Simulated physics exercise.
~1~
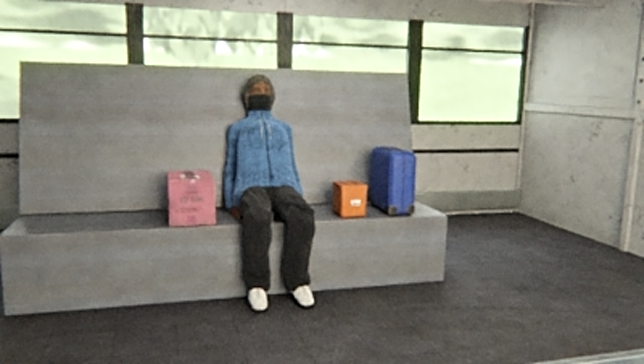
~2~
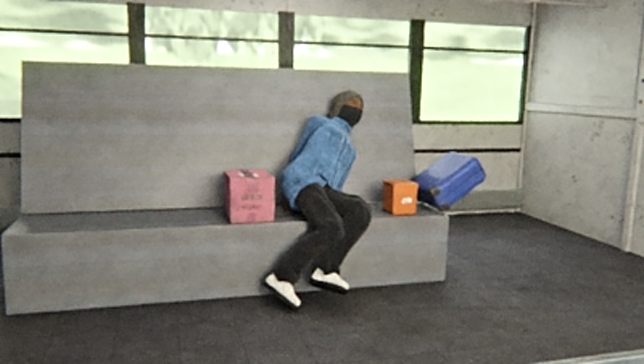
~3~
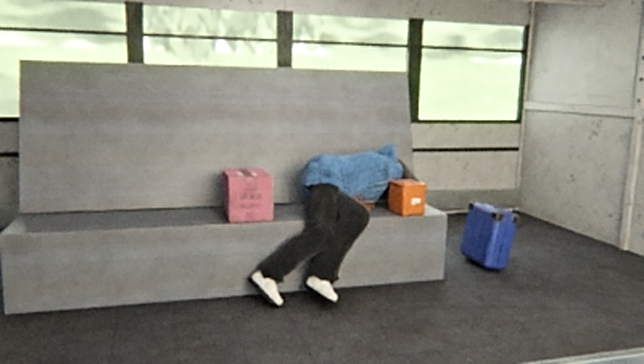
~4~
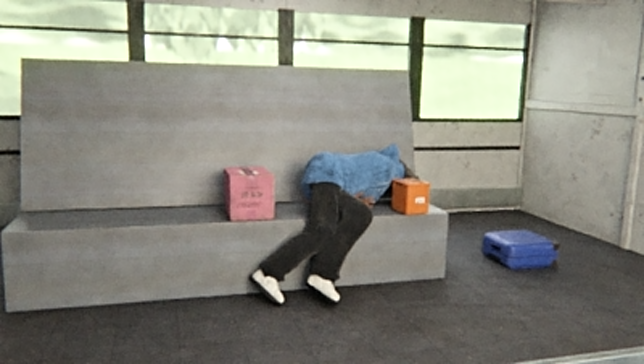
At the start, a passenger in a blue jacket and dark trousers sits limply upright on a long grey bench, with a pink bag on the left and an orange tub and upright blue case on the right. Suddenly everything shifts right, the passenger leaning over with arms slack while the blue case tips past the bench end. The case drops to the floor as the passenger slumps sideways onto the seat, hips still on it. Finally the case lies flat on the floor, while the pink bag and orange tub remain upright on the bench.
